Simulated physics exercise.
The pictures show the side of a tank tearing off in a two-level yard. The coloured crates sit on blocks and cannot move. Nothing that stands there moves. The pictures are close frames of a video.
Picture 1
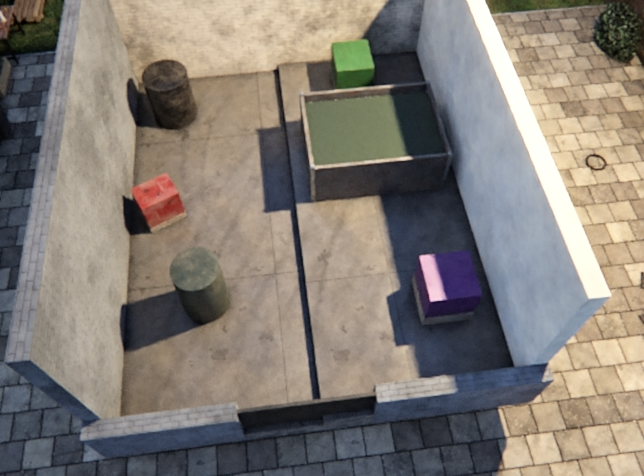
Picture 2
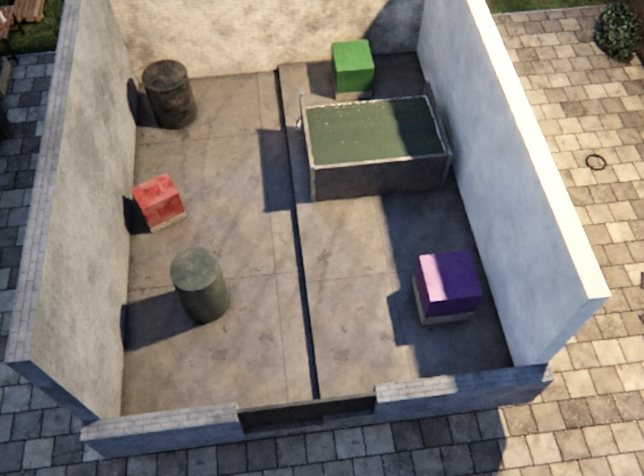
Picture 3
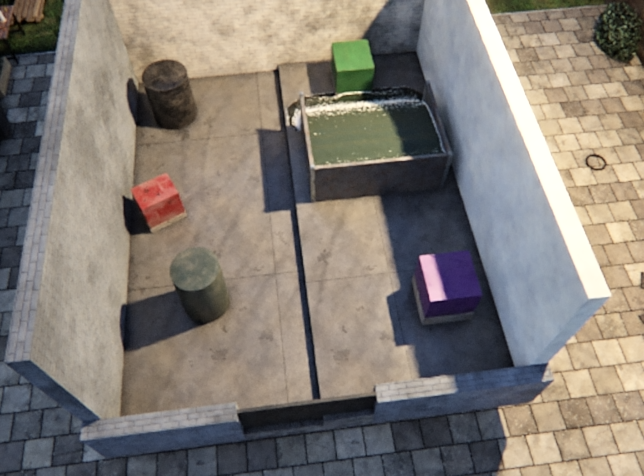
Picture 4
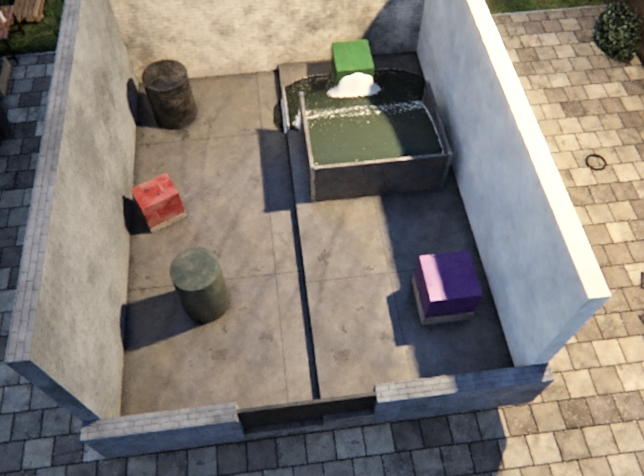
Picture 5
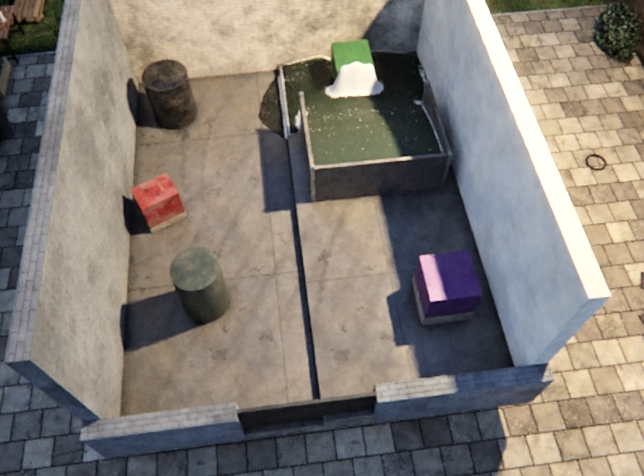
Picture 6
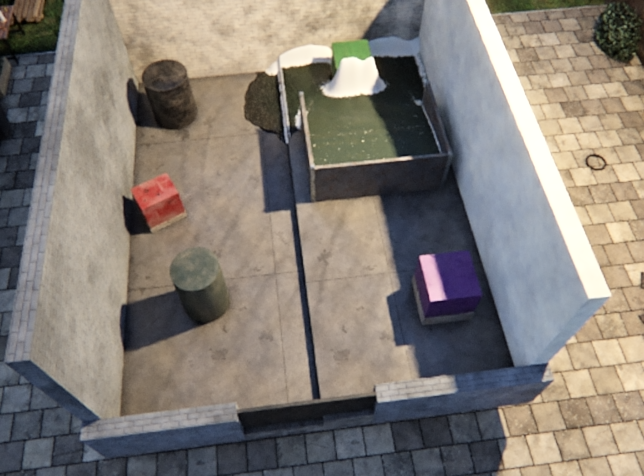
Dark green water bursts from the far side of an open rectangular tank at the upper right of a walled, two-level concrete yard, seen from a still, high viewpoint. A green block stands behind the tank, a purple one at lower right, and a red block and two dark cylinders at left. The water surges backward, foams white around the green block, and spreads along the back wall and leftward.
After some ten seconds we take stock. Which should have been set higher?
In the end: The purple crate stays dry; the red crate gets wet; the green crate gets wet.
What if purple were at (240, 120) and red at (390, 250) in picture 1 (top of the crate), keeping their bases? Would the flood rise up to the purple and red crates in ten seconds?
One by one: Purple escapes it, red is spared.
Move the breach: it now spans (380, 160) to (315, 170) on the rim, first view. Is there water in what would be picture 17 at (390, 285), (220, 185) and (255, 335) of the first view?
As listed: Awash, dry, awash.
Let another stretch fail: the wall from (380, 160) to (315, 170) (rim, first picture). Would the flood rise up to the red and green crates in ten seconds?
Red crate is soaked, green crate is safe.
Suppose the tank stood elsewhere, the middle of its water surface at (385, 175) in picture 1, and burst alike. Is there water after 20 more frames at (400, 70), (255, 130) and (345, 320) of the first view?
As listed: Awash, wet, dry.
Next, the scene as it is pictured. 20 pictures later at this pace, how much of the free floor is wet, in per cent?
Close to 45 %.
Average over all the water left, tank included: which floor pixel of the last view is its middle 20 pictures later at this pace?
Close to (305, 129).
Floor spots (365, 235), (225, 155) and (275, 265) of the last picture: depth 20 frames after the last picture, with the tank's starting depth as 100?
Roughly 0, 4 and 0 per cent, in turn.
A moment on, water covers 20 % of the floor; the purple crate not reached, the red crate not reached, the green crate water round its plinth.
Next, water covers 25 % of the floor; the purple crate not reached, the red crate not reached, the green crate water round its plinth.
Then, water covers 45 % of the floor; the purple crate water round its plinth, the red crate water round its plinth, the green crate water round its plinth.
Later, water covers 80 % of the floor; the purple crate water round its plinth, the red crate water round its plinth, the green crate water round its plinth.
In the end, water covers 90 % of the floor; the purple crate stayed above the water, the red crate was topped, the green crate was topped.
